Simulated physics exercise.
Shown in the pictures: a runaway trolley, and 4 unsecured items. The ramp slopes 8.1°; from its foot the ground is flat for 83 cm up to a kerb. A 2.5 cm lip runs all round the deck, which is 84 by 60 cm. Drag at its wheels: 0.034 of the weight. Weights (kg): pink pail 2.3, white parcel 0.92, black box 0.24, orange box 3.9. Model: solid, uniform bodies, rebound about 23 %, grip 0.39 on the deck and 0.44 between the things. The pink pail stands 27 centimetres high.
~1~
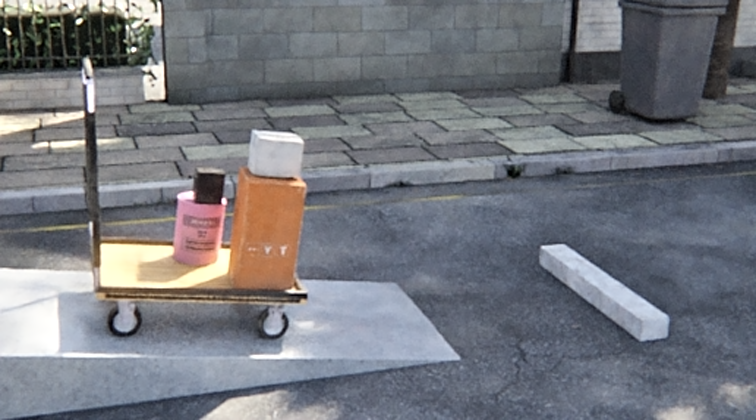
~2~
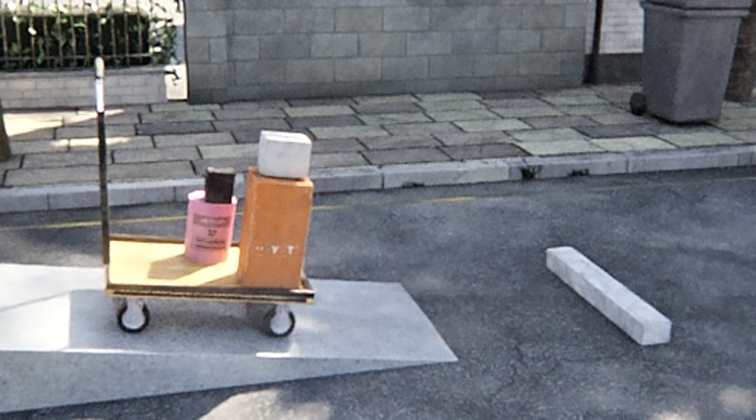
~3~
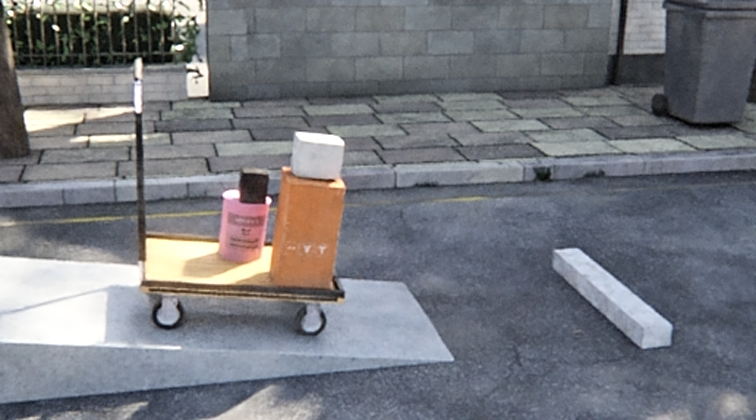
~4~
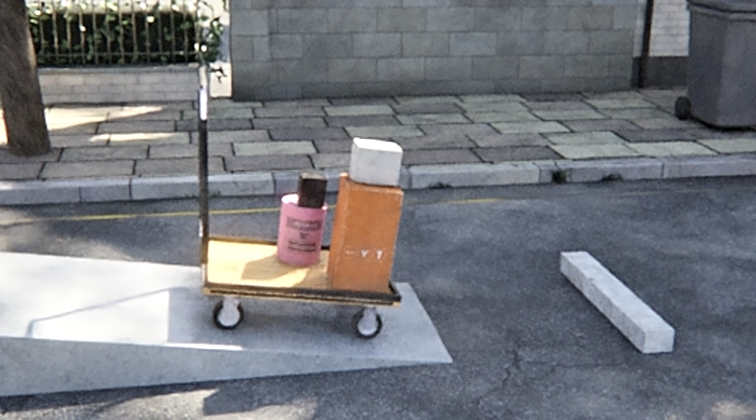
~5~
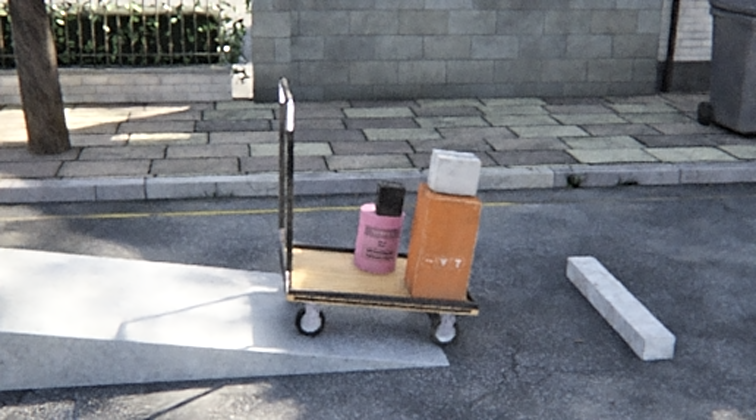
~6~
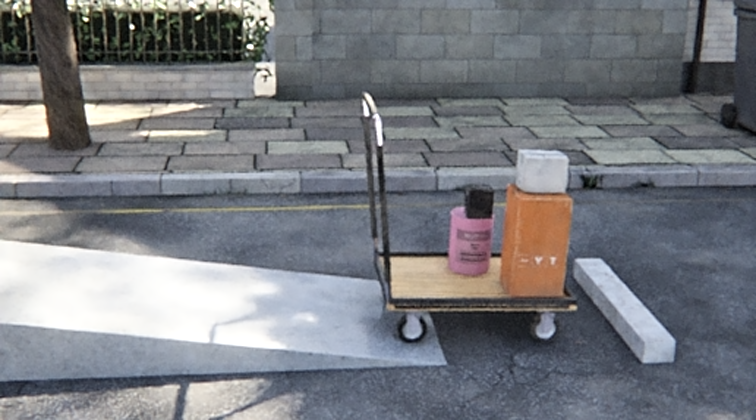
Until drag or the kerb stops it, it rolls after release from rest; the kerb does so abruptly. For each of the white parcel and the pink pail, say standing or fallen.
In order: The white parcel goes over. The pink pail stands.
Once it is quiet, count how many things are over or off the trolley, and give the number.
That makes 3.
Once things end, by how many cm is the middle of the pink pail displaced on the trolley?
Net shift near 22 cm.
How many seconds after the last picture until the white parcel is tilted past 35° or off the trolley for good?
0.4 s or so.
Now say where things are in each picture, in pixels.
In the first frame, 151 cm left to run; white parcel (275, 155); pink pail (199, 229).
In the second frame, 147 cm left to run; black box (219, 185); orange box (274, 229).
In the third frame, 133 cm left to run; black box (253, 185); orange box (306, 229).
In the fourth frame, 108 cm left to run; black box (312, 190); orange box (363, 234).
In the fifth frame, 73 cm left to run; black box (390, 199); orange box (442, 243).
In the sixth frame, 29 cm left to run; white parcel (542, 172); pink pail (471, 241).
Then, 0.50 s on from there, trolley at the kerb; white parcel now off the trolley; pink pail moved 21 cm near (576, 240); orange box 27° off its base.
Then, 0.90 s on from there, trolley at the kerb; black box and orange box now off the trolley; pink pail moved 22 cm near (578, 240).
In the end, off the trolley and tipped over, white parcel, black box and orange box; not toppled but over 10 cm from the start, pink pail. At the end, from the last picture's camera, pink pail near (578, 240).
